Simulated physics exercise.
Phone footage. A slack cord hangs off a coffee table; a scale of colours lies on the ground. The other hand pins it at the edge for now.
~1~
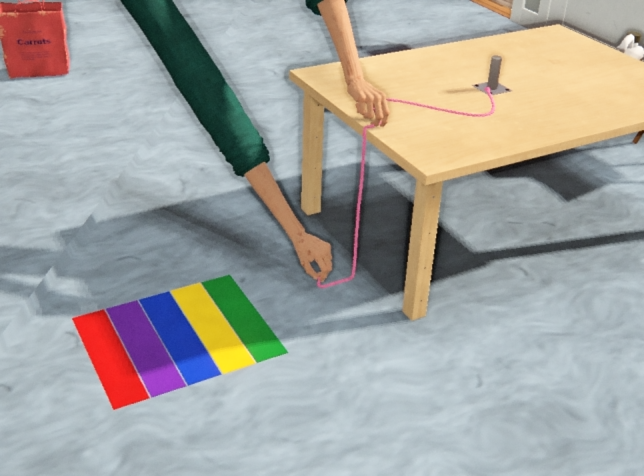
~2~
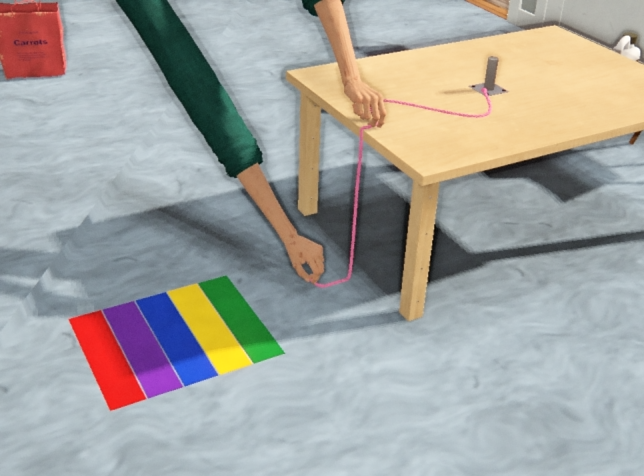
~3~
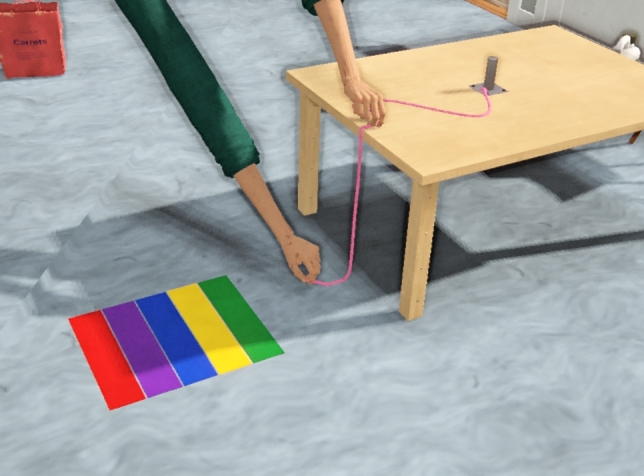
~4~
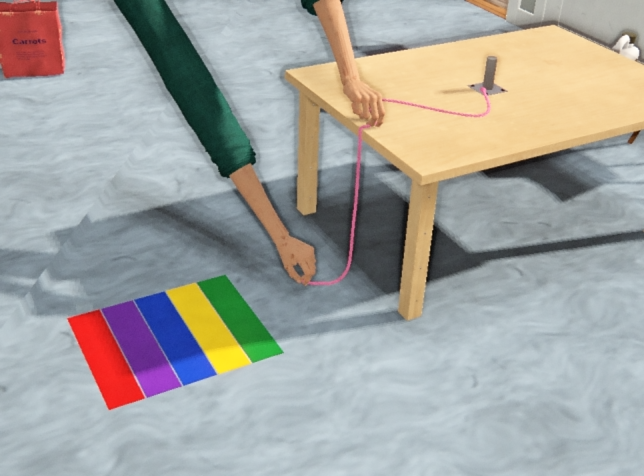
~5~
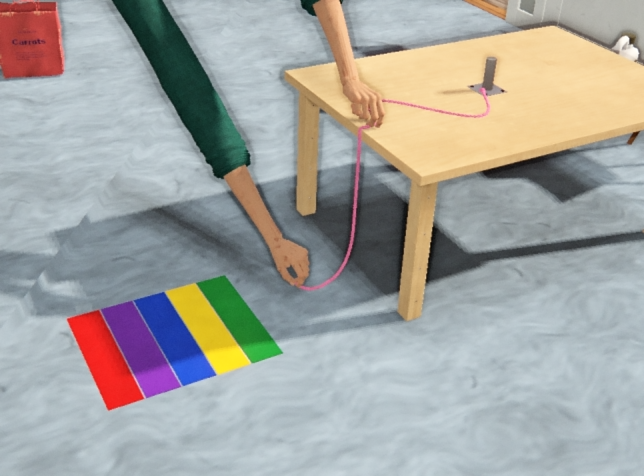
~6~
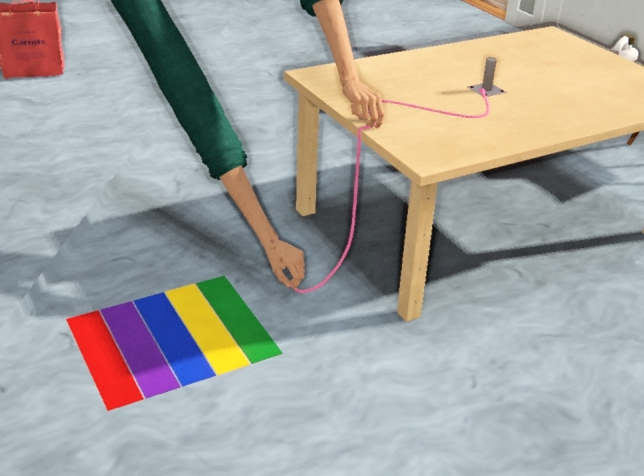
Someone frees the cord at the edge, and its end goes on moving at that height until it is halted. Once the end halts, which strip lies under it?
The red strip lies under it.
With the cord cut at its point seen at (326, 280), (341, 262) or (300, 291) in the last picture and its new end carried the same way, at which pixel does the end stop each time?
The pixels are (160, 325) for the first, (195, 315) for the second and (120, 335) for the third.
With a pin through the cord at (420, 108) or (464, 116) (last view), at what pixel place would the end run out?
Try one gives about (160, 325); try two, about (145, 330).
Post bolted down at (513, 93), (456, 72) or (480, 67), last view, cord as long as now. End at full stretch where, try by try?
Taking the tries in turn, you get (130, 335), (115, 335) and (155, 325).
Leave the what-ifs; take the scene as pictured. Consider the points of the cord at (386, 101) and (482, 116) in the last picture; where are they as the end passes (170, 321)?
Mark one about (356, 130), mark two about (434, 105).
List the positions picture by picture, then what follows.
End (319, 278); green (262, 342); yellow (229, 352); blue (195, 363); purple (160, 374); red (123, 386), in the first picture.
End (311, 280); cord through (489, 103) (446, 112) (373, 103) (362, 135) (356, 202) (351, 263), in the second picture.
End (308, 281), in the third picture.
End (303, 282); cord through (488, 102) (445, 112) (372, 102) (361, 134) (356, 201) (349, 262), in the fourth picture.
End (296, 284), in the fifth picture.
End (291, 285); cord through (487, 104) (444, 113) (371, 103) (360, 135) (355, 202) (339, 264), in the sixth picture.
Soon after, end near (171, 321); over blue.
Then, end near (127, 333); over purple.
At full stretch, end near (101, 341); over red. It gets as far as the red strip.
